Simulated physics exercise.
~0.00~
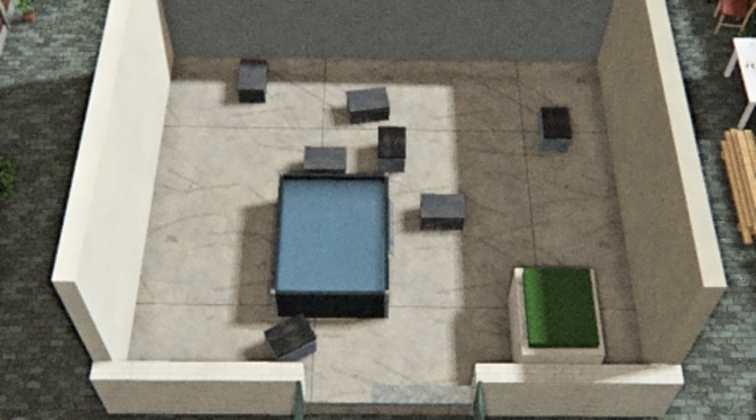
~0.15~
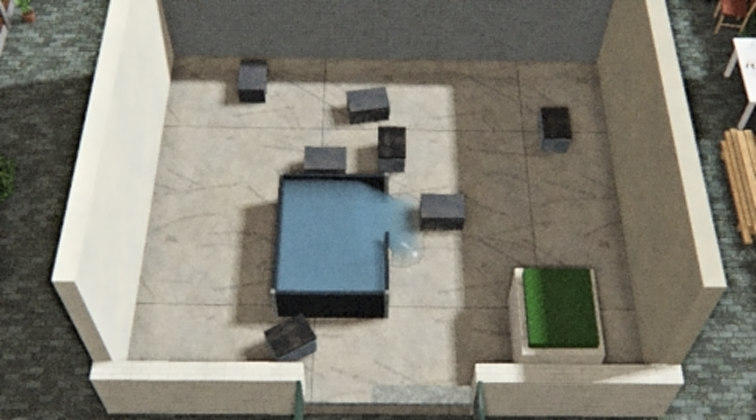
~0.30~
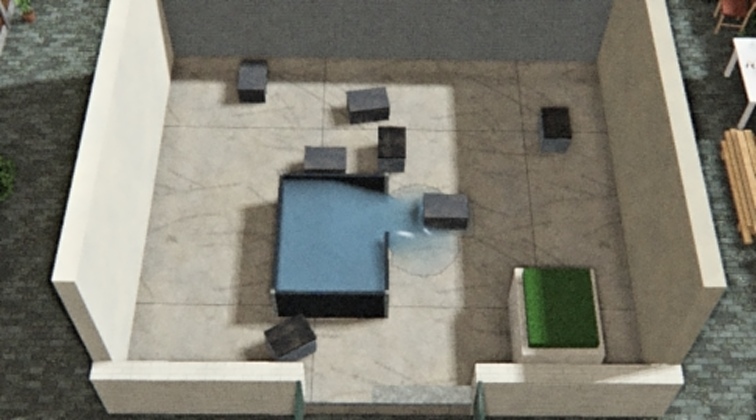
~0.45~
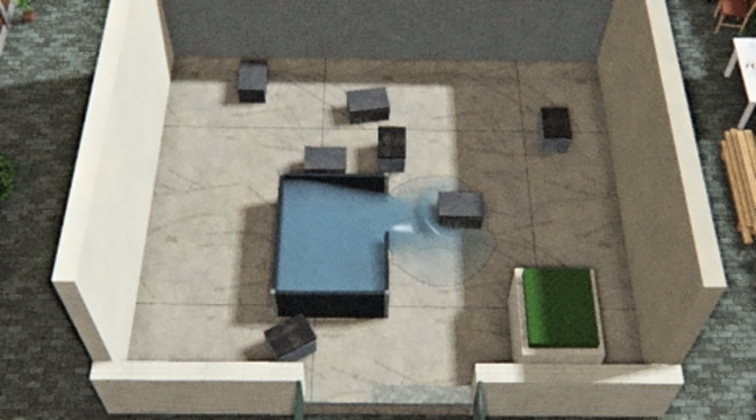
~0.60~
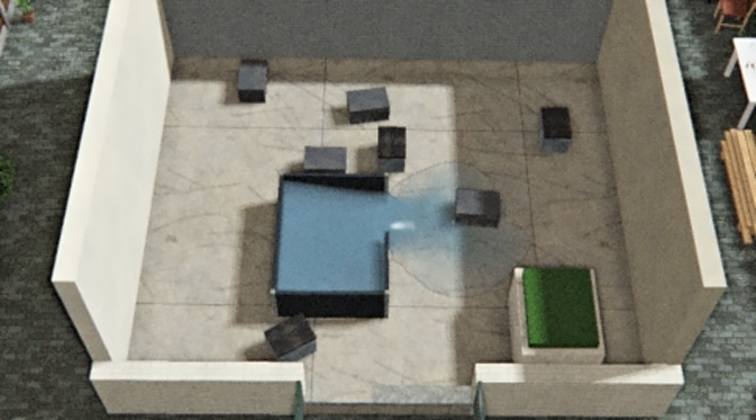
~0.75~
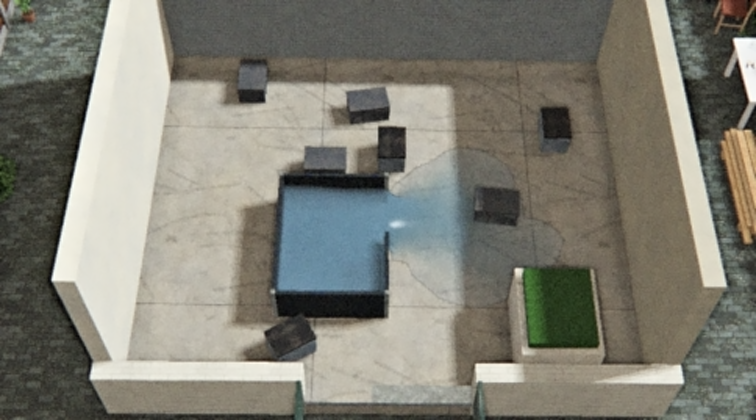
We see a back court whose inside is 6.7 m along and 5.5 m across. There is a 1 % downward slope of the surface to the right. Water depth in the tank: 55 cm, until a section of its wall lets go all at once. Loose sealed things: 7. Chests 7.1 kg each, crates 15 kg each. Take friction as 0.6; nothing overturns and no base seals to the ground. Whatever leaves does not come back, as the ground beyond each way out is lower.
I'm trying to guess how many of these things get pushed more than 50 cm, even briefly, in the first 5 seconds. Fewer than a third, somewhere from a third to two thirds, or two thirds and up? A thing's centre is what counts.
I'd say fewer than a third of them.
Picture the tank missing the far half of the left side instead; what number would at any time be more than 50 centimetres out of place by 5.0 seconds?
The count would be 2.
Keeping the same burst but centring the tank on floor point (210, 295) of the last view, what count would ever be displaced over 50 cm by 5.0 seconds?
Then 3 of them would.
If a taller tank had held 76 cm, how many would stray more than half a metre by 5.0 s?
Count: 2.
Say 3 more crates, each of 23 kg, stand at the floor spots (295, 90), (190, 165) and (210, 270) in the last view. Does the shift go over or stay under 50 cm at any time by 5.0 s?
Going through them in turn, I'd say not that far, not that far and not that far.
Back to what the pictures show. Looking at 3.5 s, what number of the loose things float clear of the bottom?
At that point I count 1.
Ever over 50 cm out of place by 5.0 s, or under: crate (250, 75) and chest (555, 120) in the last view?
The first one is undershooting and the second one is overshooting.
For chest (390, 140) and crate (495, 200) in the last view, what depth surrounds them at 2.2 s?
Depths: Near 0 cm, then near 11 cm.
After 1.1 s 1 of 7 are over 50 cm from their spots; 0 afloat.
After 2.2 s 2 of 7 are over 50 cm from their spots; 1 afloat.
After 3.5 s 2 of 7 are over 50 cm from their spots; 1 afloat.
After 5.0 s 2 of 7 are over 50 cm from their spots, and 2 have been at some point; 2 afloat.
